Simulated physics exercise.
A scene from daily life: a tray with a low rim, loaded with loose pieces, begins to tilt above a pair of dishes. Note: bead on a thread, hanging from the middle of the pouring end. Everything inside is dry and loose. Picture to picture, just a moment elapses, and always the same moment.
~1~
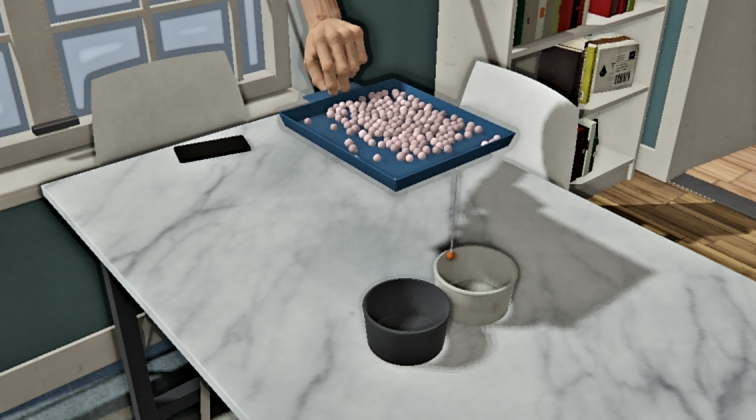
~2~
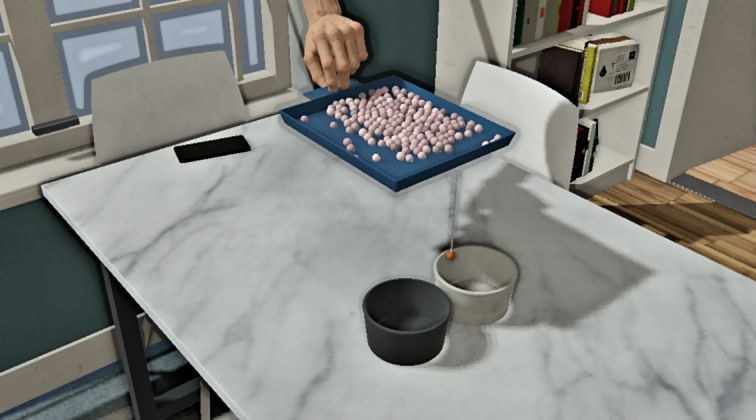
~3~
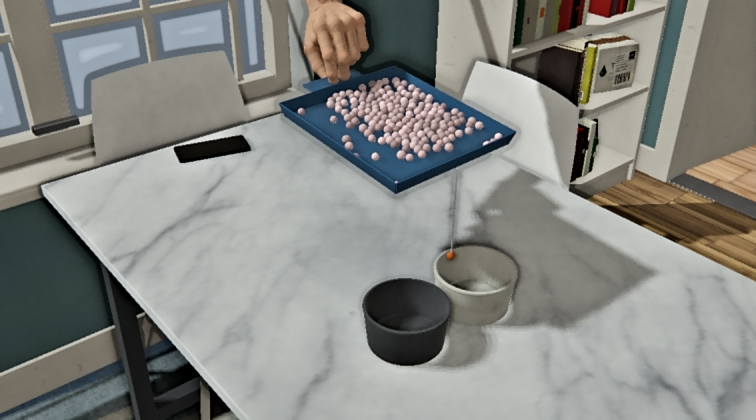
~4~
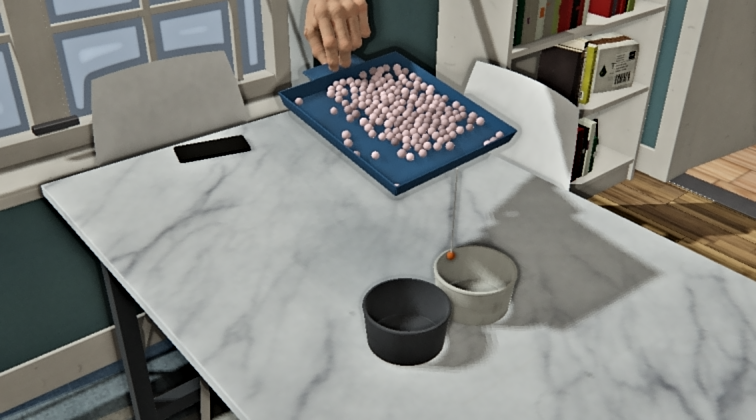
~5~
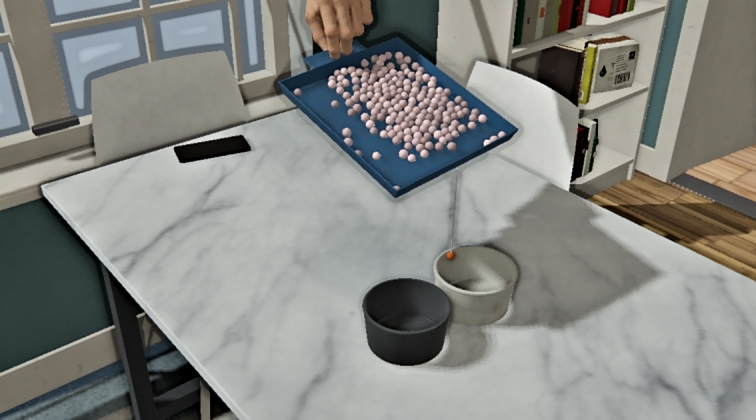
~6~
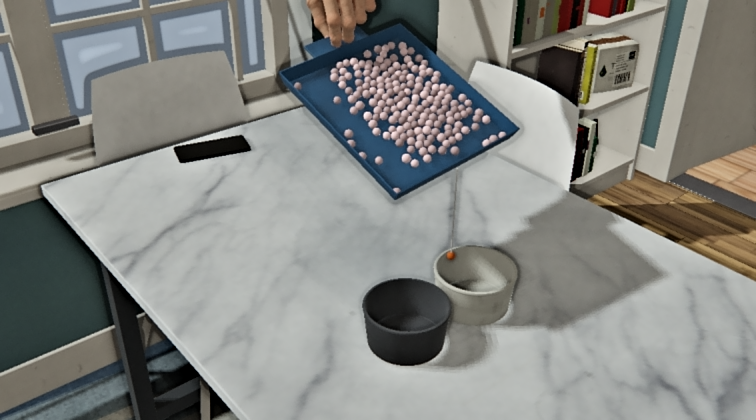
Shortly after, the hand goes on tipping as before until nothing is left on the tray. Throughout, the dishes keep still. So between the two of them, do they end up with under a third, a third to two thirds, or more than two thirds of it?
Goes beyond two thirds.
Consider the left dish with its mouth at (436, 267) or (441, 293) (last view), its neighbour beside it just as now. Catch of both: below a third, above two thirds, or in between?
For the first spot it's under a third, and for the next one it's between a third and two thirds.
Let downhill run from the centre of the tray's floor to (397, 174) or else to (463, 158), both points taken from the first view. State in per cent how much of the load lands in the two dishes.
Shares: About 90 in a hundred, then about 40 in a hundred.
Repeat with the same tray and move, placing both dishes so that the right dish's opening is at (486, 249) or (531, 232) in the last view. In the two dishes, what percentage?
First placement: Some 40 %; second placement: Some 0 %.
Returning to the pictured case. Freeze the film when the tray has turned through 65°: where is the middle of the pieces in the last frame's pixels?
I'd put the middle close to (424, 192).
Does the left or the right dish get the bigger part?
You'll find more in the left of the two at the end.
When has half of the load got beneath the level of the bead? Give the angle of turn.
85°, roughly.
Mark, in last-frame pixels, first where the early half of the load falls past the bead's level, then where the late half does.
I'd put it at roughly (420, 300), and after that at roughly (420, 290).
Shortly afterwards, tray tipped steeply; near two thirds on the tray; a little in the left dish; only a few in the right dish; only a few outside both; near a quarter in the air.
Next, tray tipped past a quarter turn; only a few on the tray; near two thirds in the left dish; only a few in the right dish; a little outside both; a little in the air.
Some moments later, tray tipped past a quarter turn; the bulk in the left dish; only a few in the right dish; near a quarter outside both.
In the end, tray tipped past a quarter turn; the bulk in the left dish; only a few in the right dish; near a quarter outside both.
